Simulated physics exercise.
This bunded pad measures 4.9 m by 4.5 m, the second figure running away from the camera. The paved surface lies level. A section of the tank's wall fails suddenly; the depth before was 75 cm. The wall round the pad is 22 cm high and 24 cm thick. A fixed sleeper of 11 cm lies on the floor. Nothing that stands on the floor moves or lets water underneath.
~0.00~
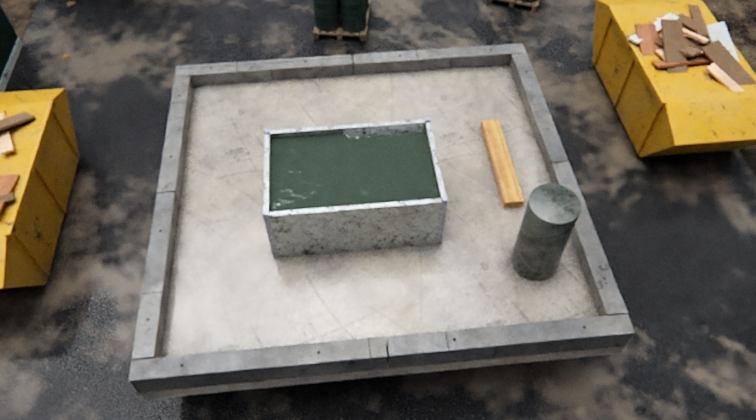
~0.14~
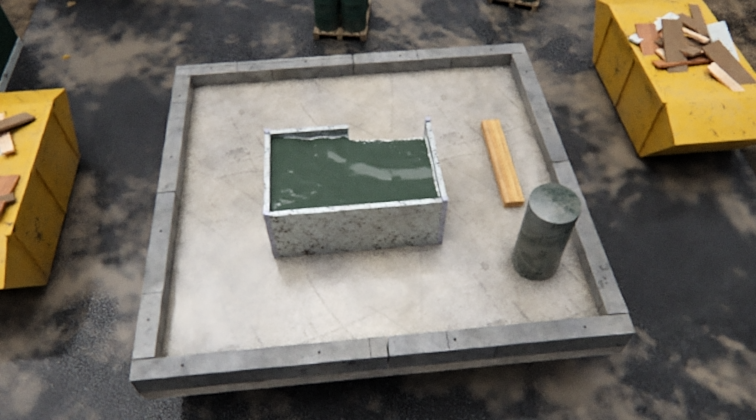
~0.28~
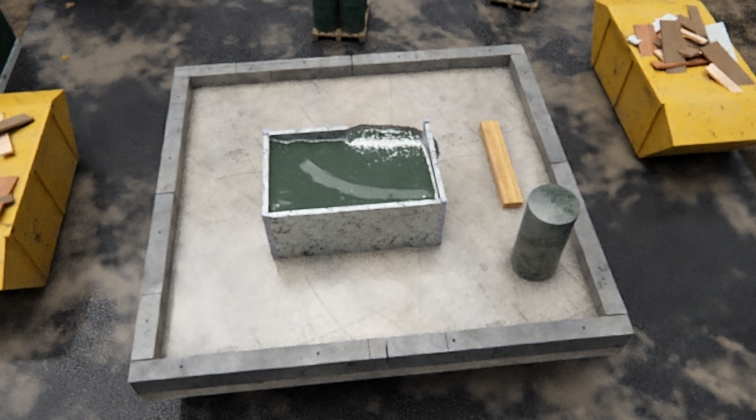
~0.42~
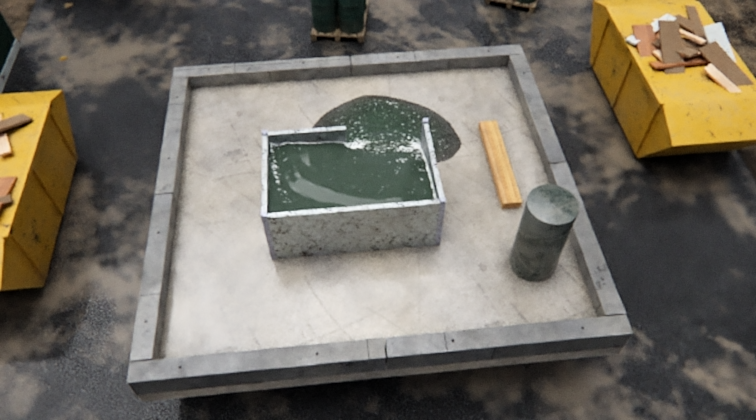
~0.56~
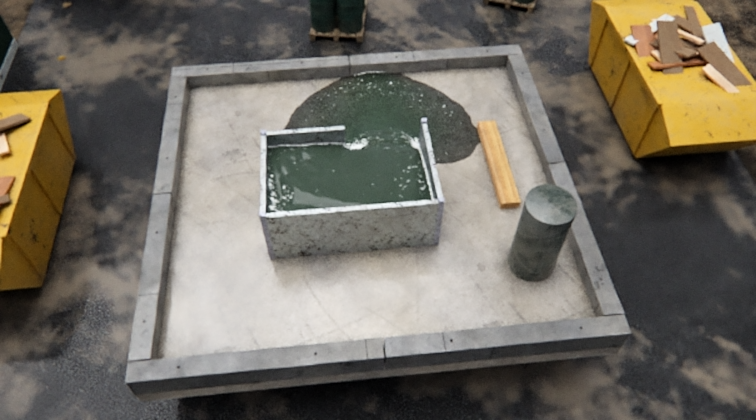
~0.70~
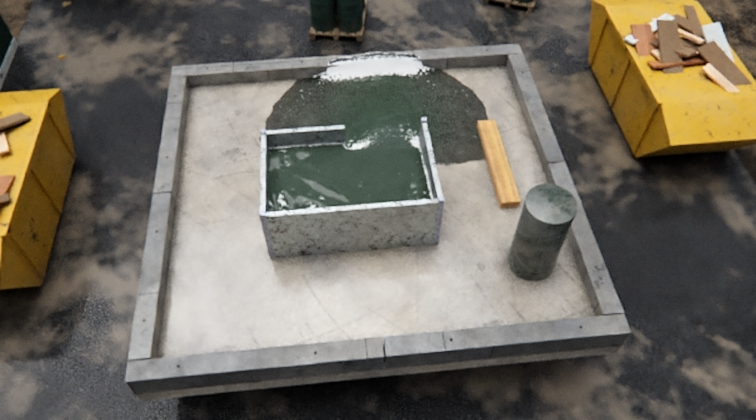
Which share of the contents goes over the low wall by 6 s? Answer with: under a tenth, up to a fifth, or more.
It loses from a tenth to a fifth of the water.
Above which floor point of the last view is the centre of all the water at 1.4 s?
Around (368, 154).
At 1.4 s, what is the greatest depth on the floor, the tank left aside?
Up to some 48 cm.
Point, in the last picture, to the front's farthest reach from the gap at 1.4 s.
At about (191, 88).
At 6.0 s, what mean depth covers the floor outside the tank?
Roughly 7 cm.
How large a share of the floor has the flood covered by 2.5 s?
Some 45 per cent of it.
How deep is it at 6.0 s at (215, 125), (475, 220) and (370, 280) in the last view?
Roughly 10, 7 and 5 cm, in turn.
After 1.1 s water covers 30 % of the floor and is deepest (51 cm) near (368, 76); 1 % is over the wall.
After 1.4 s water covers 30 % of the floor and is deepest (48 cm) near (368, 76); 2 % is over the wall.
After 2.5 s water covers 45 % of the floor and is deepest (36 cm) near (504, 67); 10 % is over the wall.
After 4.0 s water covers 65 % of the floor and is deepest (26 cm) near (596, 323); 13 % is over the wall.
After 6.0 s water covers 85 % of the floor and is deepest (18 cm) near (596, 323); 13 % is over the wall.
